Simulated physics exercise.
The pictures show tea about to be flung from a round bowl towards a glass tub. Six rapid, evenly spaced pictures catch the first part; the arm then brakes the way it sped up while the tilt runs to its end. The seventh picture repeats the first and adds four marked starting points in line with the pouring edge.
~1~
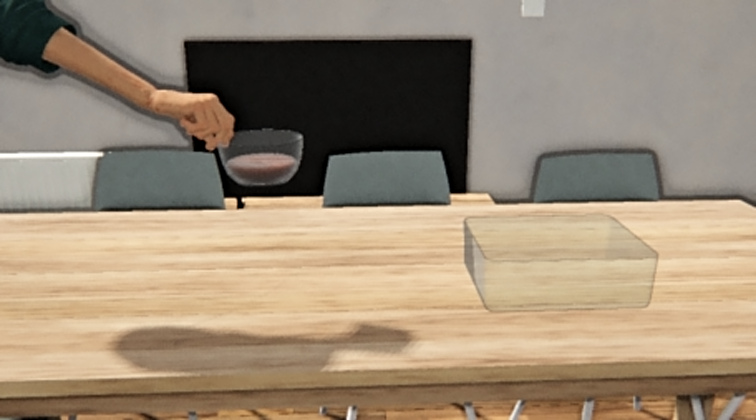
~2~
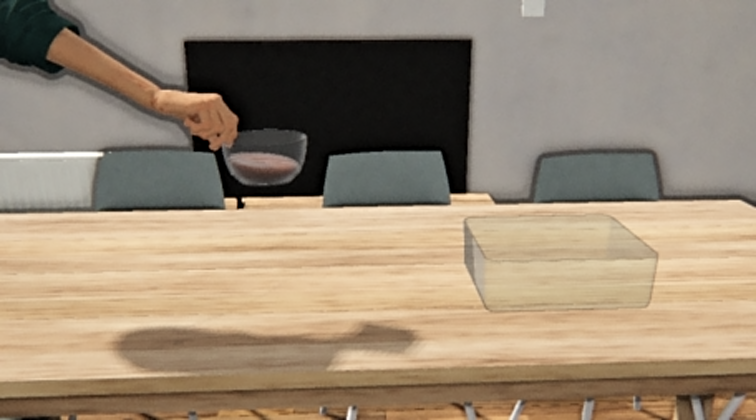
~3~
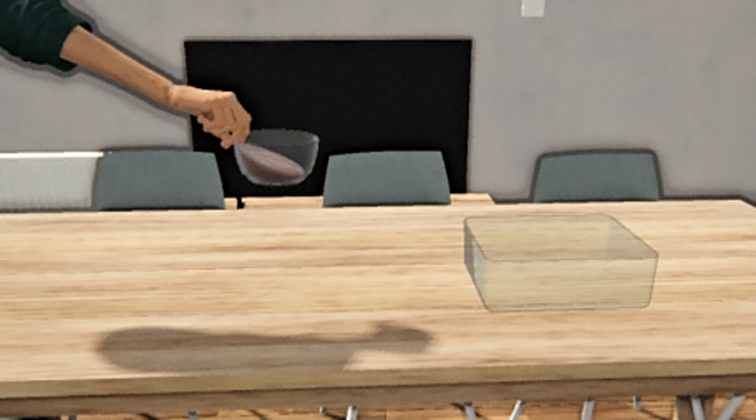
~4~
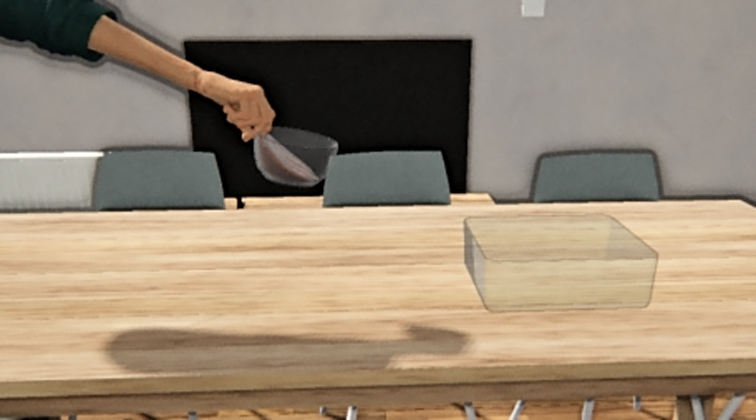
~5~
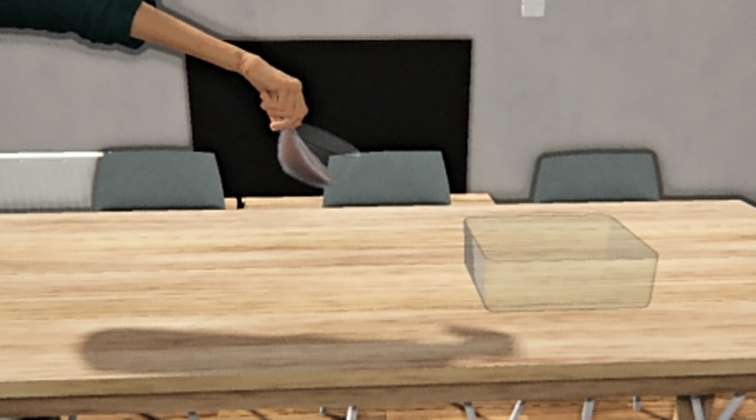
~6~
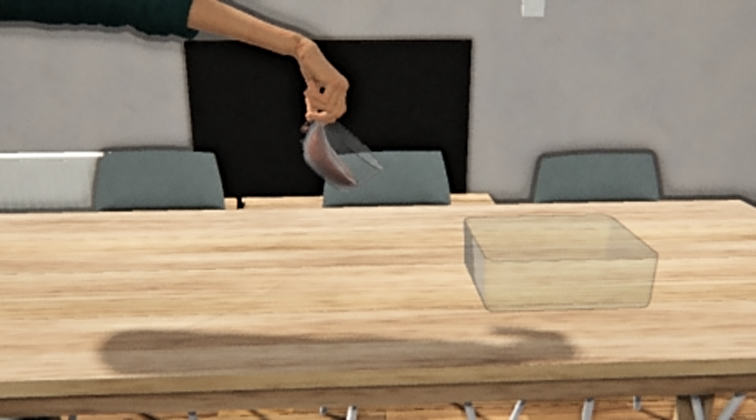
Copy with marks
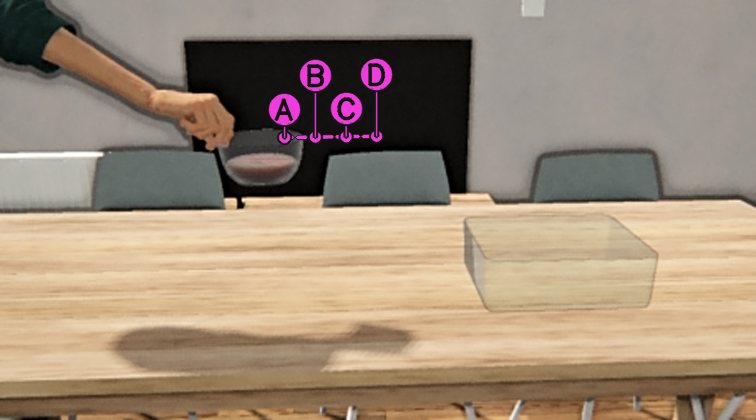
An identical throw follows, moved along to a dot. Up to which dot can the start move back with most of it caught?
The answer is place A.
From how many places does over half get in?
All of them.
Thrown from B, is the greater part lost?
No, that is safe.
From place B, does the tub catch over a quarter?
Yes.
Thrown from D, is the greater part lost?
No, that is safe.
On the marked copy, A at (284, 137); B at (315, 137); C at (346, 136); D at (376, 136).
For place A, about 64 % lands in the tub, 19 % falls short and 17 % goes beside or beyond.
For place B, about 69 % lands in the tub, 10 % falls short and 21 % goes beside or beyond.
For place C, about 84 % lands in the tub, 8 % falls short and 8 % goes beside or beyond.
For place D, about 87 % lands in the tub, 10 % falls short.
